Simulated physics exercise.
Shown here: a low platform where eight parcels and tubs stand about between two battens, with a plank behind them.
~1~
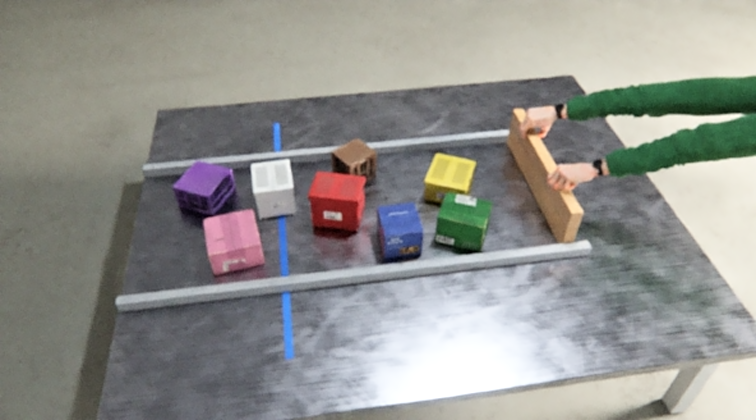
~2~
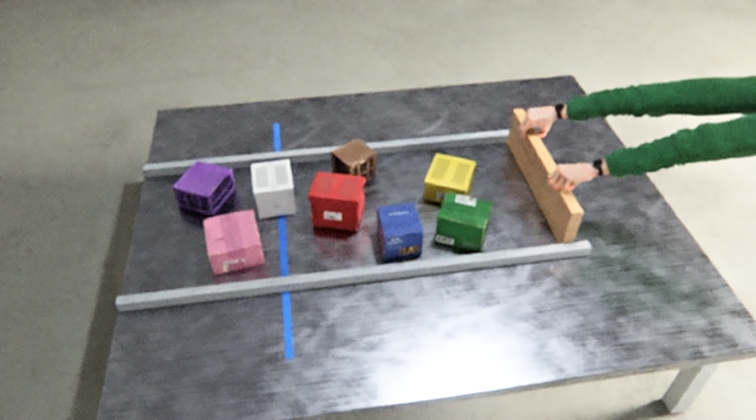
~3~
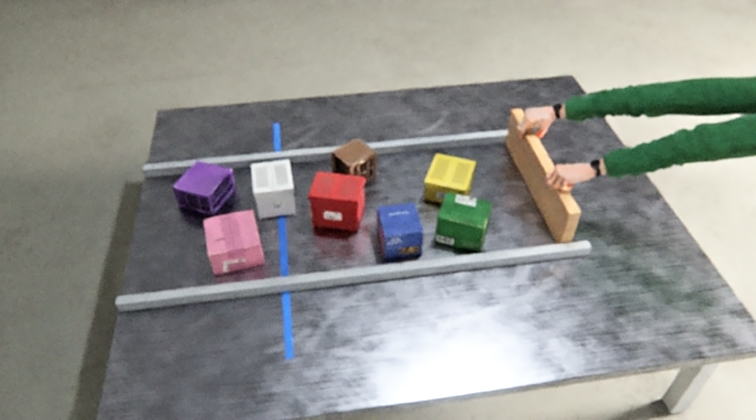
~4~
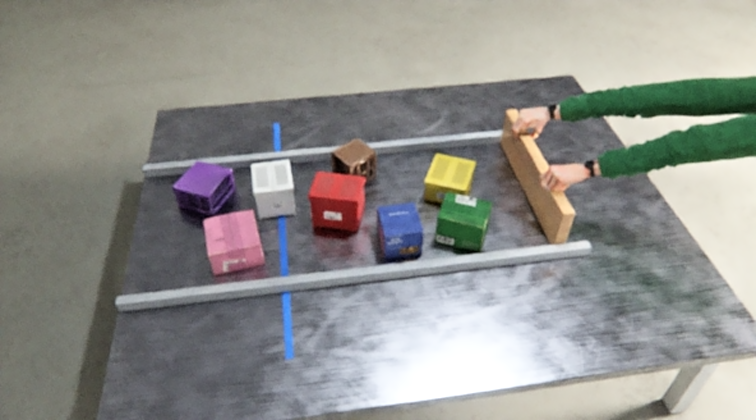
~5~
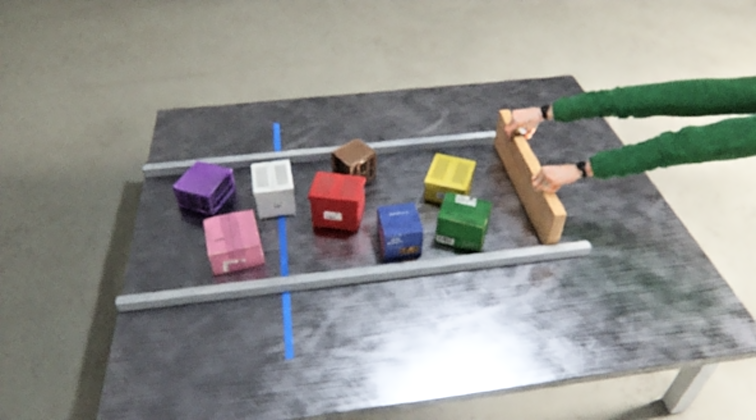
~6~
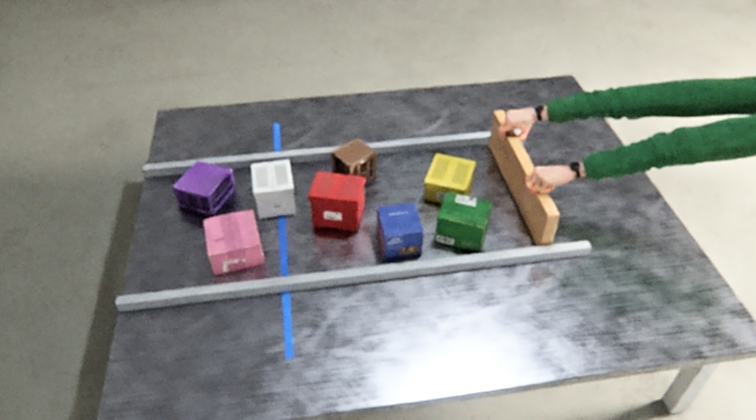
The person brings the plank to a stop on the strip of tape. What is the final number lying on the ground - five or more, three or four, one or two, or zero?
Nothing falls.
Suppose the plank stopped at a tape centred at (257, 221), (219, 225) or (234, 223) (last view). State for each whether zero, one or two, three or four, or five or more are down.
Going through the places as listed, I'd say none, then just one or two, then one to two.
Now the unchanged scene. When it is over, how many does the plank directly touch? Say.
Contact count: 3.
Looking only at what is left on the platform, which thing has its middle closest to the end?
Pink parcel - nearest.
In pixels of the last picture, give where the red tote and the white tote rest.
The red tote ends up near (208, 226), and the white tote near (216, 189).
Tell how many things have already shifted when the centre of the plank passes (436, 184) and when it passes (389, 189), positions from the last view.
Counting first: 3, next 4.
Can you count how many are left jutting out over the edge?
I'd say 0 of them.
Soon after, none off yet; purple crate at rest near (205, 188); pink parcel at rest near (234, 242); white tote at rest near (274, 190).
At rest, the number that fall off is zero.
